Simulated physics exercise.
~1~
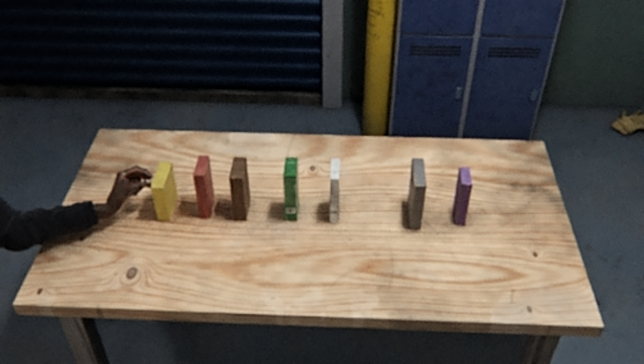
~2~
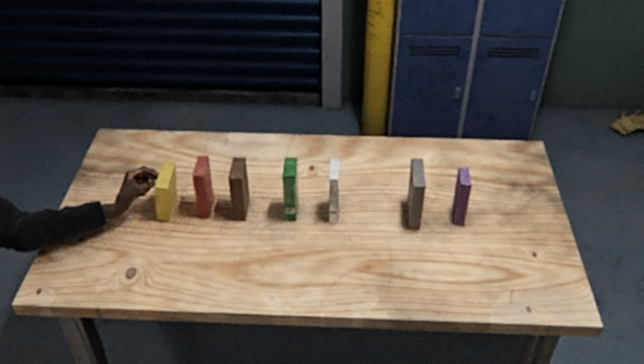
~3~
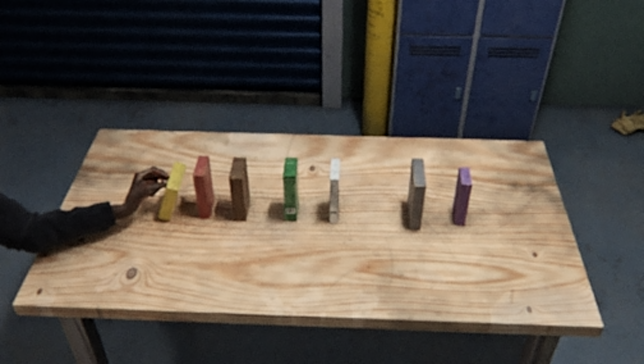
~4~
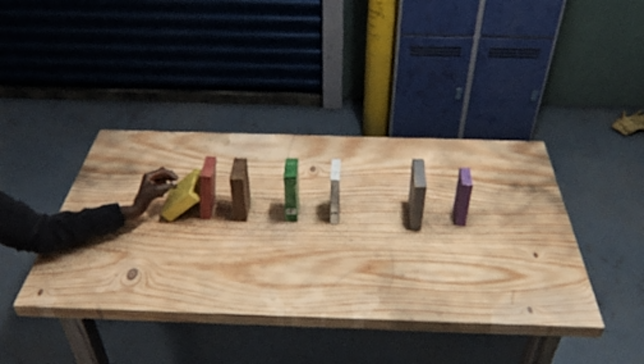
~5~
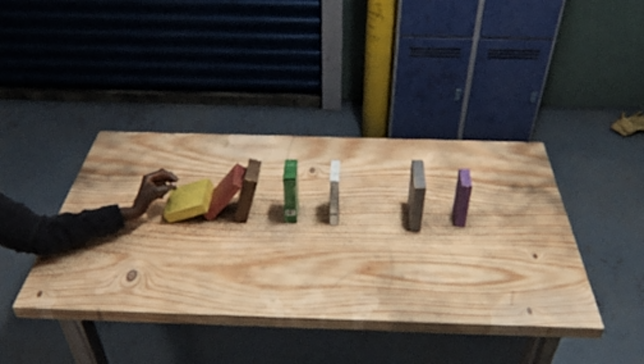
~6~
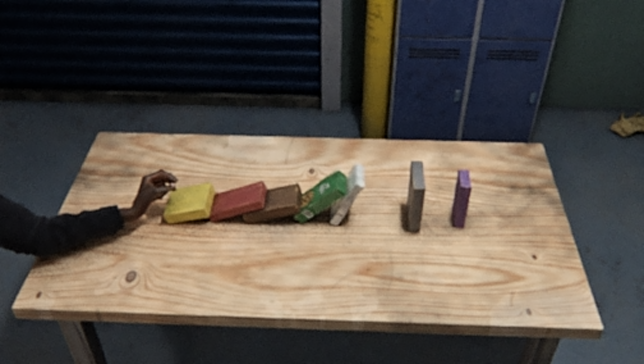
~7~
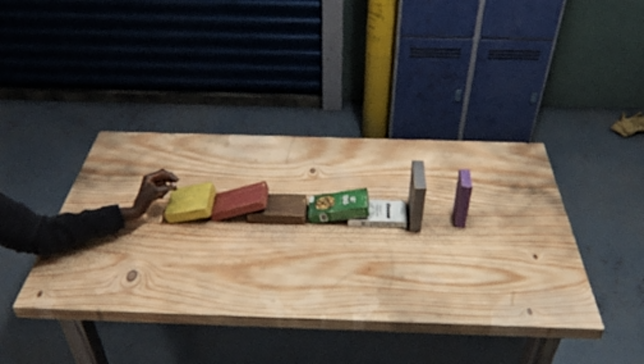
The video shows a hand tipping a yellow board rightward on a wooden table, toppling the red block, brown block, green packet and white packet in turn. The fallen pieces lie in an overlapping row, while the grey board and purple block remain standing.
